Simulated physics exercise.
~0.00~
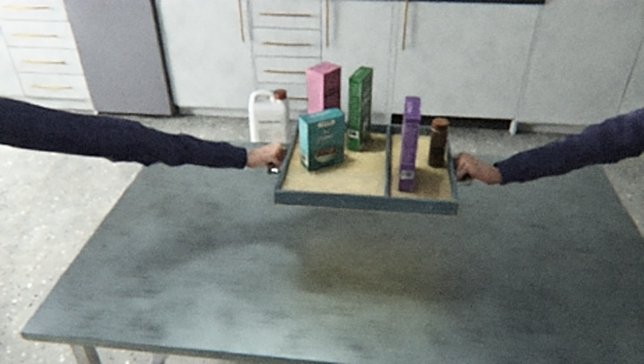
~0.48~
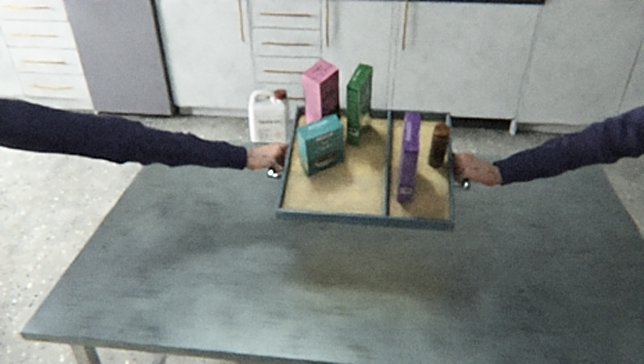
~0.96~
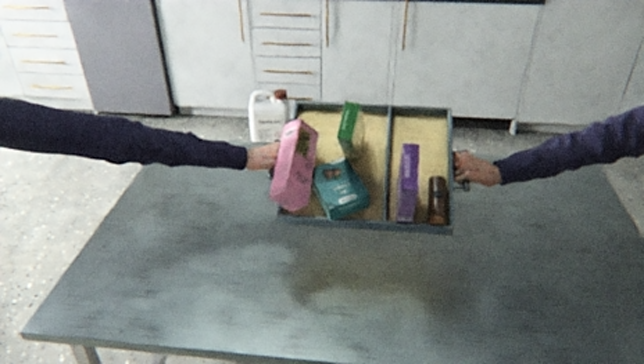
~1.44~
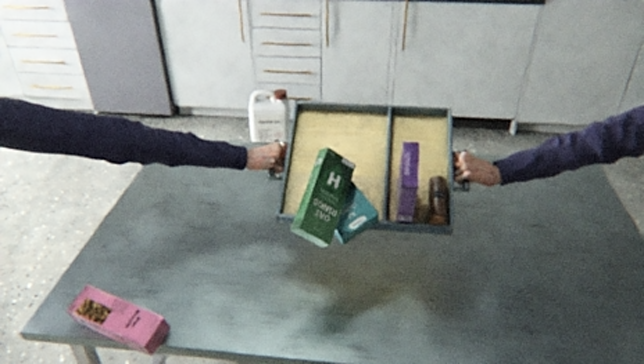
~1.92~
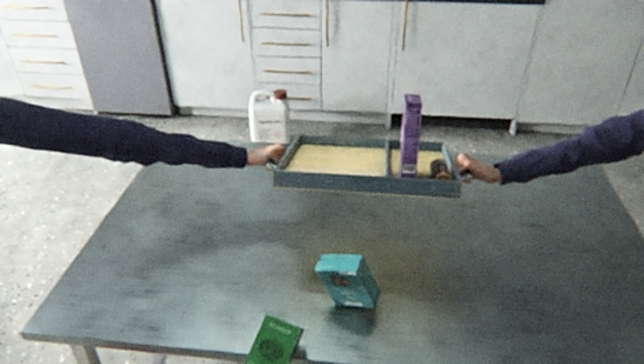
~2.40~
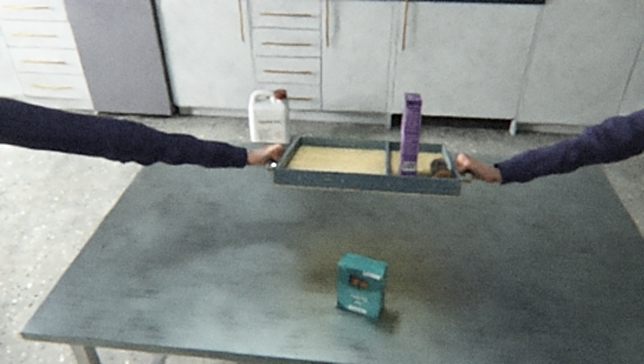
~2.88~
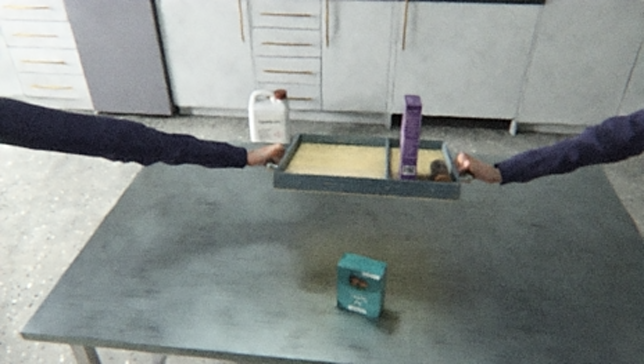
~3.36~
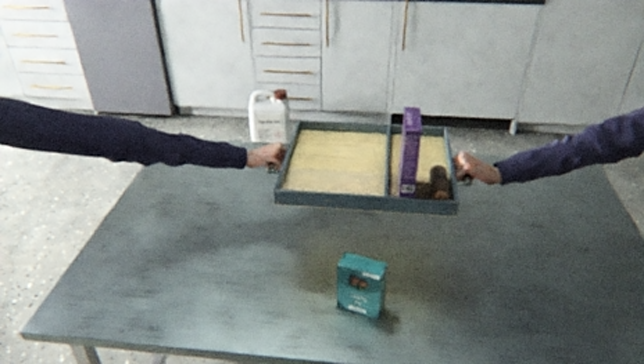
To begin with, two hands hold a divided tray above a table, with pink, green, turquoise and purple packets and a small brown shaker standing on it. The hands tip the near edge down, and the pieces lean, then the pink carton topples and drops to the table at the left. The green and turquoise packets slide over the near rim and fall too, while the shaker lies on its side. The tray then tilts the opposite way and returns towards level. The turquoise packet rests on the table, and only the upright purple packet and the toppled shaker remain aboard.
